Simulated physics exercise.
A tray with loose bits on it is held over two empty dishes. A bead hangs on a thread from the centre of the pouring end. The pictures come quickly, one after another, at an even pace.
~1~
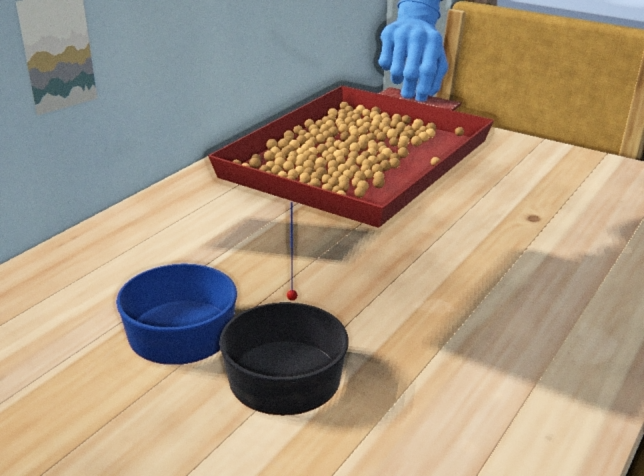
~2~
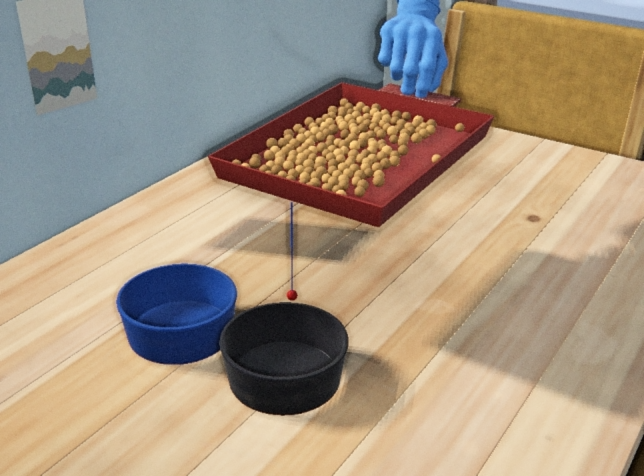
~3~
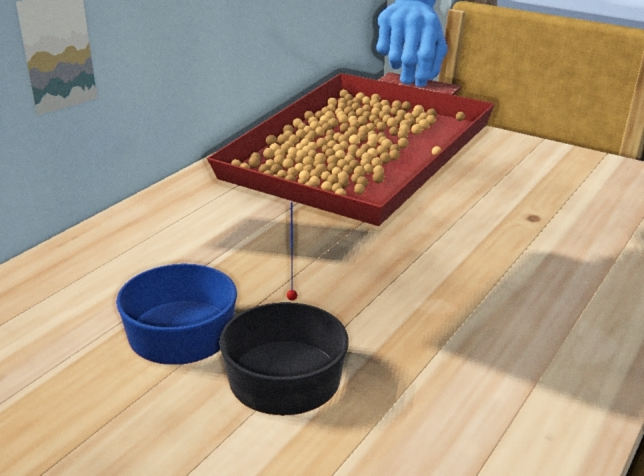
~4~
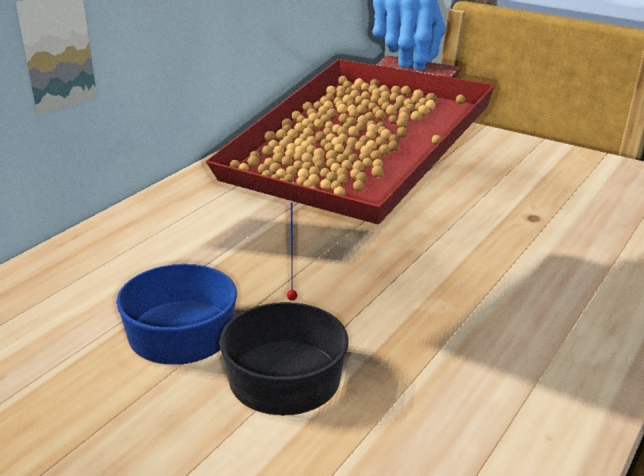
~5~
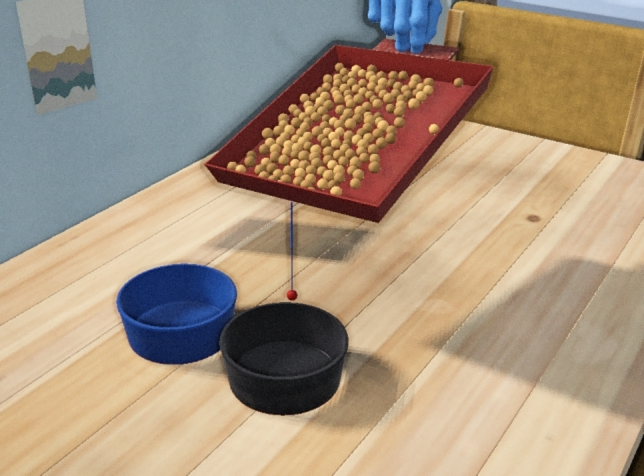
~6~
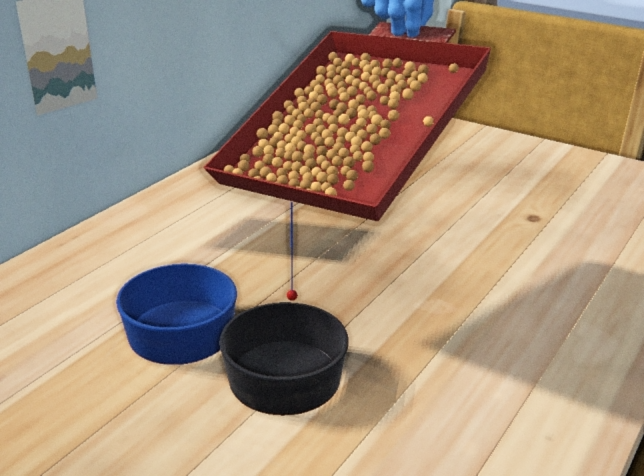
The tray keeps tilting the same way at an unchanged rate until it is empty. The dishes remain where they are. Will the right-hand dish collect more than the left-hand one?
No, the left-hand dish collects more.
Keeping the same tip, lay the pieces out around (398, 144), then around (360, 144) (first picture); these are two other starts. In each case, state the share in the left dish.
Close to 60 per cent, followed by close to 60 per cent.
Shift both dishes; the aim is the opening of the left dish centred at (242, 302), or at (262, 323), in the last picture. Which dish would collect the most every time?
The dish to the left at the first, the dish to the left at the second.
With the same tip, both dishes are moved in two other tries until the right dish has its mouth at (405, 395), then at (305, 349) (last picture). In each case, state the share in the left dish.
Approximately 30 percent, followed by approximately 80 percent.
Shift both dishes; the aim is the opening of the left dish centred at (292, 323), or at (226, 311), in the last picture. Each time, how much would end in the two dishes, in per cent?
You'd see roughly 20 per cent first and roughly 80 per cent second.
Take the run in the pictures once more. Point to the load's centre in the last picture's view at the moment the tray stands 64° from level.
In the last view, the load is centred close to (263, 164).
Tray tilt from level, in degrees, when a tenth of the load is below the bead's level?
Around 80°, give or take.
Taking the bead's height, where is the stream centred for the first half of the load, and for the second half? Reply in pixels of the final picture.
At (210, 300) for the first part, then at (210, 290) for the others.
Soon, tray tipped steeply; nearly all on the tray; a small part in the air.
A while on, tray tipped past a quarter turn; a small part on the tray; about a quarter in the right dish; about half in the left dish; a small part outside both; a small part in the air.
Towards the end, tray tipped past a quarter turn; about a quarter in the right dish; about two thirds in the left dish; a small part outside both.
Finally, tray tipped past a quarter turn; about a quarter in the right dish; about two thirds in the left dish; a small part outside both.
